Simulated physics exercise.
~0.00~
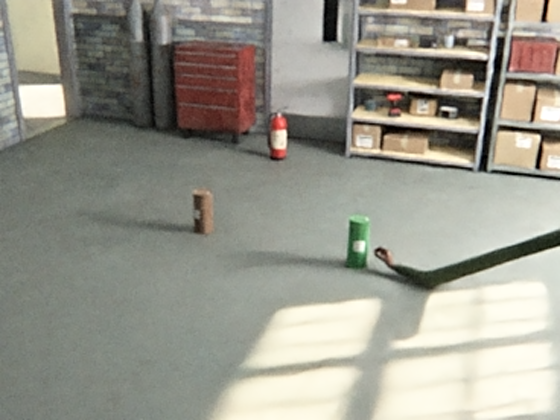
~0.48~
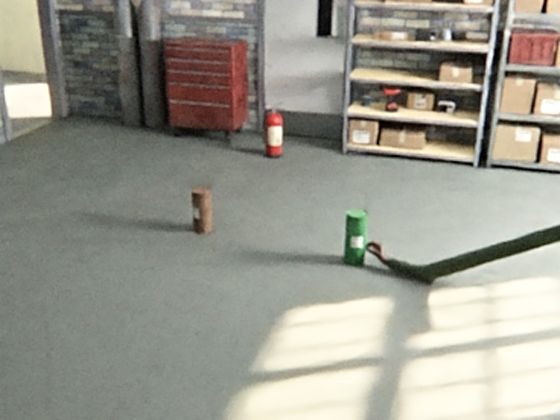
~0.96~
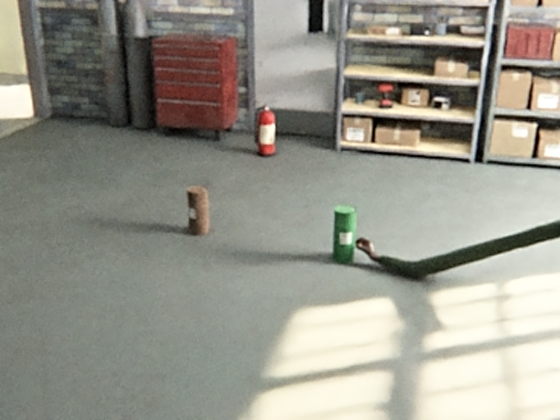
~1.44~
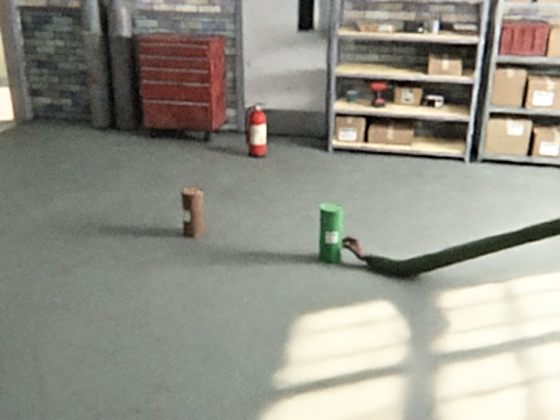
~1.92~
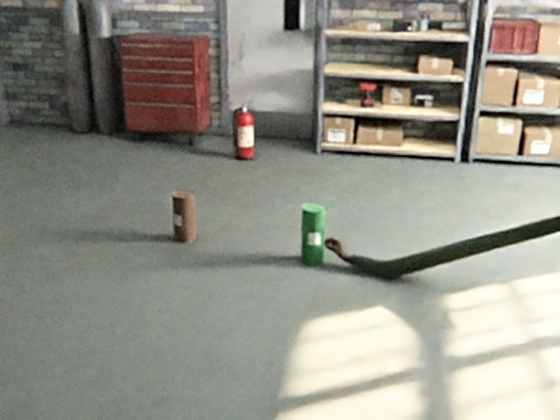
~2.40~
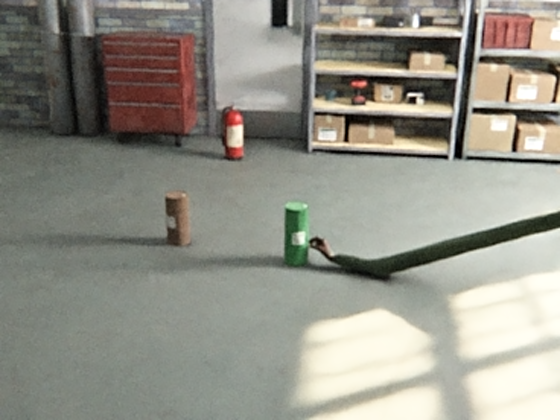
A dark green arm with a reddish fingertip reaches in from the right and slowly pushes a green canister a short way left across a workshop floor. The green canister stays upright, ending nearer the brown canister, which stands still as the view drifts sideways.
